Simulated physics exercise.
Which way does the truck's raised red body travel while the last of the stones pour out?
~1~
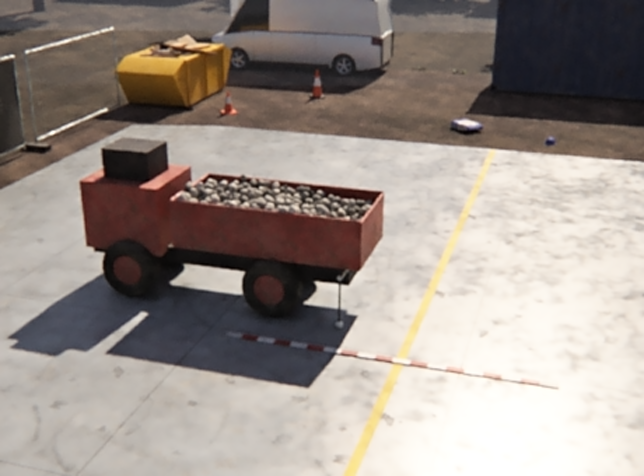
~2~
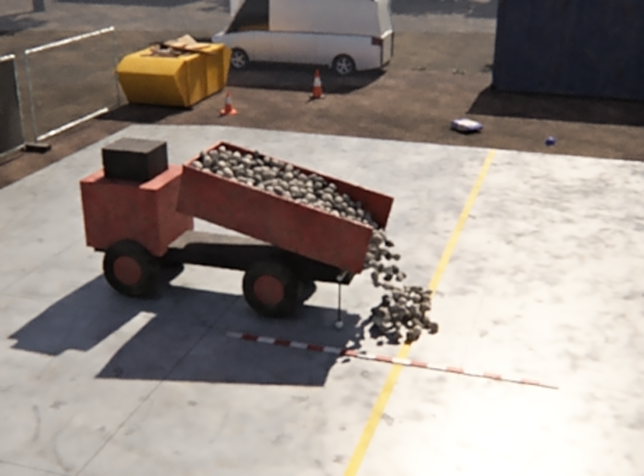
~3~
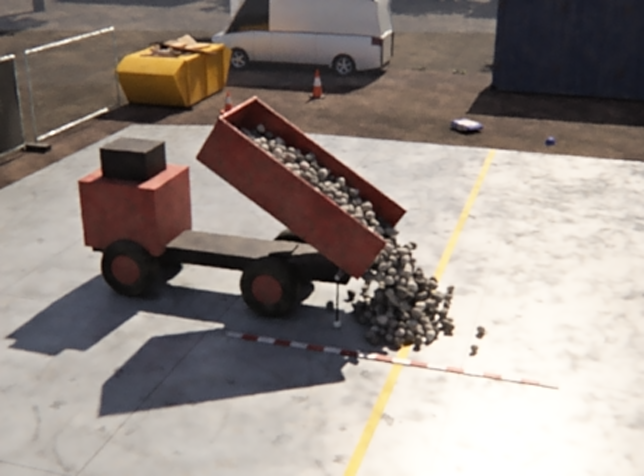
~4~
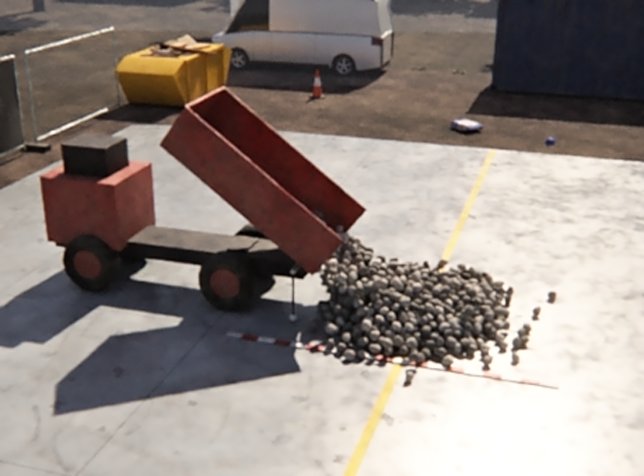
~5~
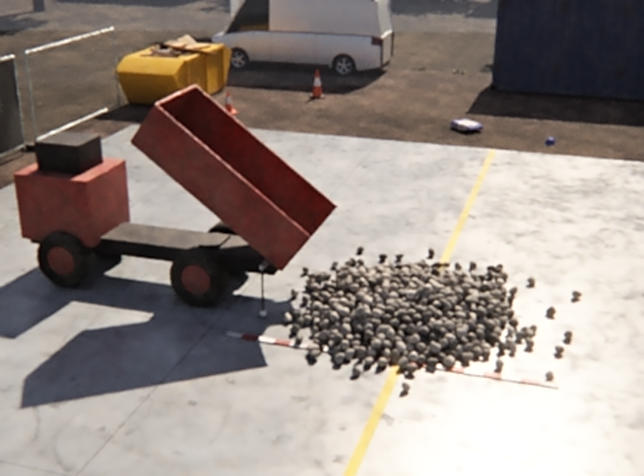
It moves to the left, carried along as the truck pulls away from the heap.
